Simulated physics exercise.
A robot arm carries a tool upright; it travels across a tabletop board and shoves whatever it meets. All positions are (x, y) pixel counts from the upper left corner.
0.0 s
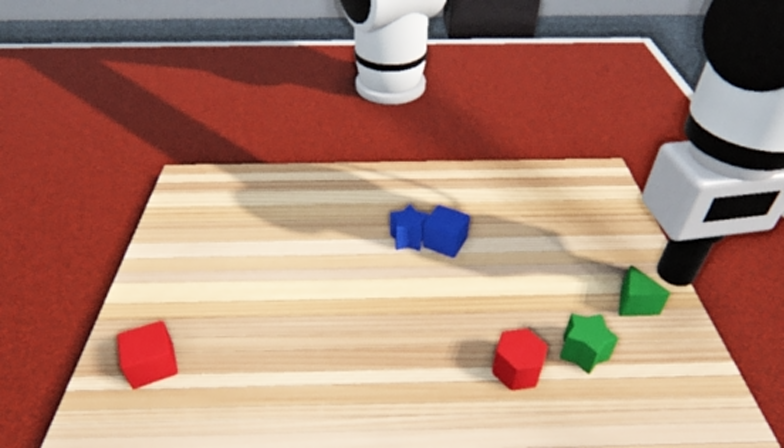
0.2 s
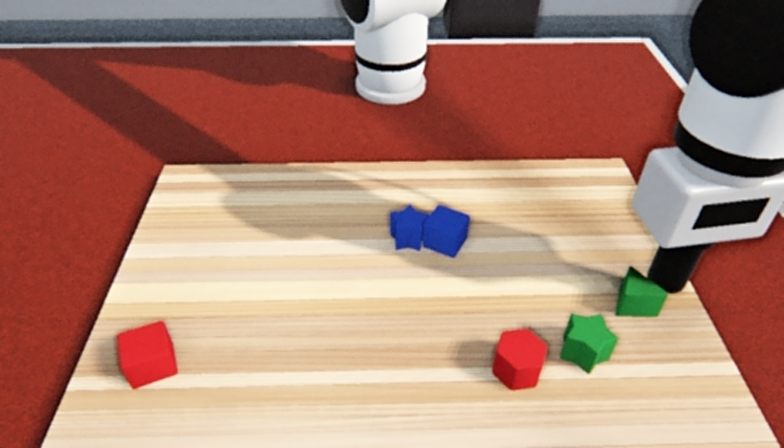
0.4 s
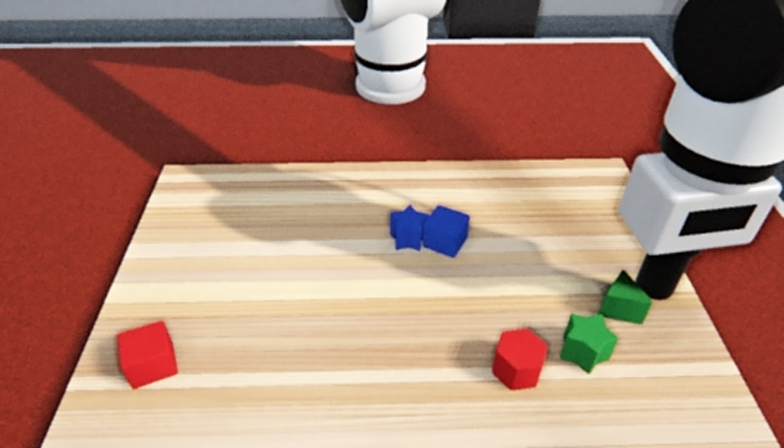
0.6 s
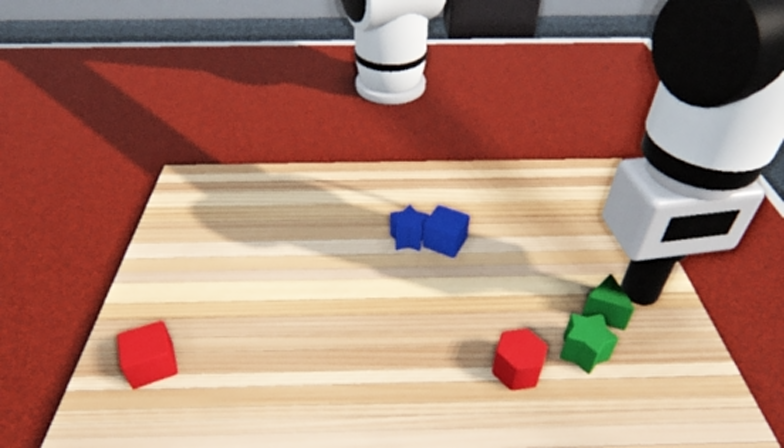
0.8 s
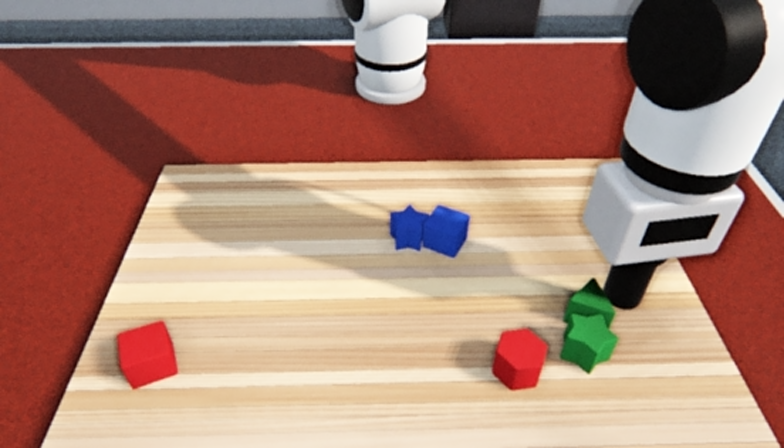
On a wooden board with red, blue and green blocks, a robot arm's black tip pushed the green triangular block left until it sat right behind the green star, while the other blocks stayed put.
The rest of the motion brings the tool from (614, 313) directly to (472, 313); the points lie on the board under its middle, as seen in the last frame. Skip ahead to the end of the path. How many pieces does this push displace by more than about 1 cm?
The way I see it, the answer is one.
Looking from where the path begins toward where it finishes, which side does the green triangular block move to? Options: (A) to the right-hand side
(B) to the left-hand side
I'll go with B - to the left-hand side.
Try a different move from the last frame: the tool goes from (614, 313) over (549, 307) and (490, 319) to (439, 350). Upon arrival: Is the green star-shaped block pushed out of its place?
I believe not.
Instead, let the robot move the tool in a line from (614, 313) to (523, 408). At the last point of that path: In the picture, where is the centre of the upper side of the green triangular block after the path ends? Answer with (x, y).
Pixel (550, 317).
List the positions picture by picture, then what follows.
Tool tip (674, 275); block tops, green star-shaped block (592, 330); green triangular block (644, 283), in the first picture.
Tool (665, 282); green triangular block (642, 284), in the second picture.
Tool (653, 288); green triangular block (628, 288), in the third picture.
Tool (639, 293); green triangular block (612, 292), in the fourth picture.
Tool (621, 297); green star-shaped block (592, 330); green triangular block (594, 296), in the fifth picture.
On the path given first. One third of the way, tool (571, 297); green triangular block (545, 299), turned 20° anticlockwise.
Two thirds of the way, tool (523, 297); green triangular block (496, 302), turned 30° anticlockwise.
At the end, tool (474, 297); green star-shaped block in place; green triangular block (453, 309), turned 45° anticlockwise.
